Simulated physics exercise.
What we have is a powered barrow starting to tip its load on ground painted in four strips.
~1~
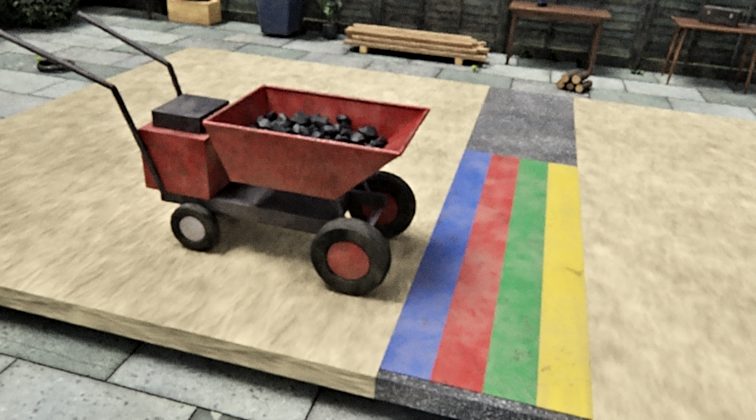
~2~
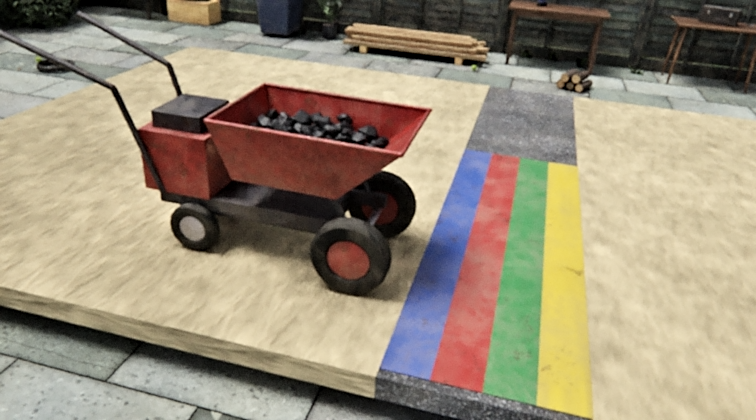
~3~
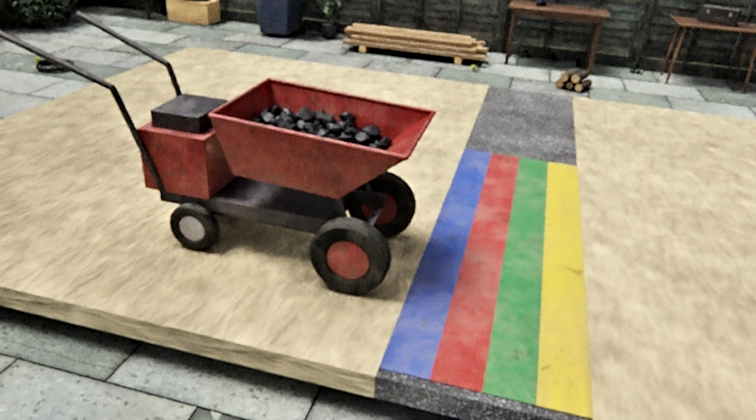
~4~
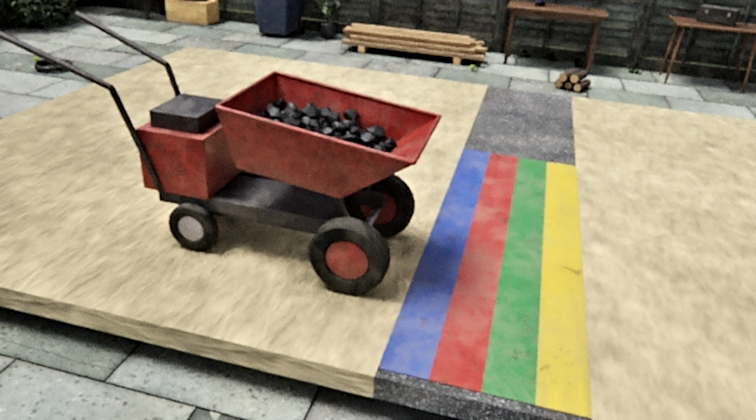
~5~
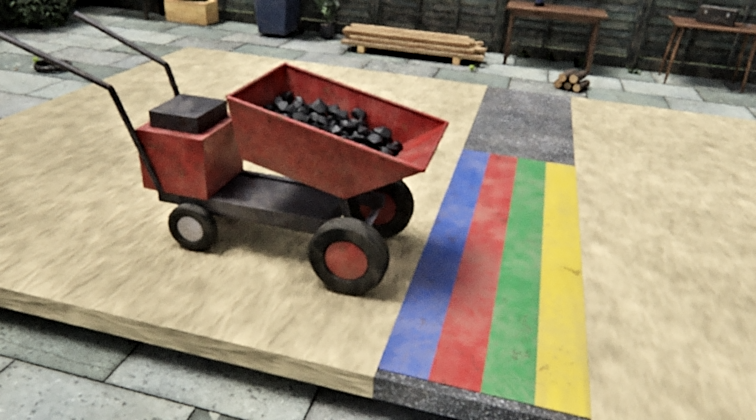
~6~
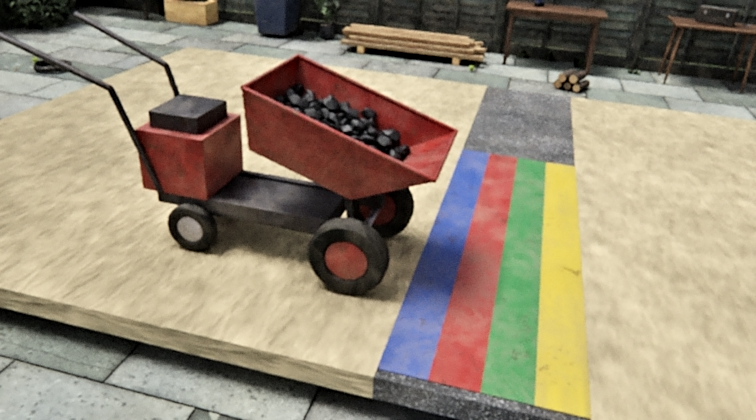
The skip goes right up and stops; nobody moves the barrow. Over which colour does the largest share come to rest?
Most covered: The green band.
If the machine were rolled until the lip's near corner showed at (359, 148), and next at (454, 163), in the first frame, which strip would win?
At the first place that red strip, at the second that yellow strip.
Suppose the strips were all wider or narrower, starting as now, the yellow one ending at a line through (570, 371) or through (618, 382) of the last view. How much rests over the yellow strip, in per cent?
The first gives 30 %, the second 20 %.
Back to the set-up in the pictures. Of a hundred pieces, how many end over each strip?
Blue strip: 0 %, red strip: 20 %, green strip: 40 %, yellow strip: 25 %.
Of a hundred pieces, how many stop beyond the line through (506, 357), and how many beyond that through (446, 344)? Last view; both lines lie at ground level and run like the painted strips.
Roughly 60 per cent, and 100 per cent.
Shortly afterwards, skip tipped steeply; the whole lot in the skip.
Next, skip tipped right over; the bulk in the skip; a little over the red strip; a little over the green strip.
Some moments later, skip tipped right over; a little in the skip; only a few over the blue strip; a little over the red strip; near a third over the green strip; near a quarter over the yellow strip; a little off the paint.
In the end, skip tipped right over; only a few over the blue strip; near a quarter over the red strip; near a third over the green strip; near a quarter over the yellow strip; a little off the paint.
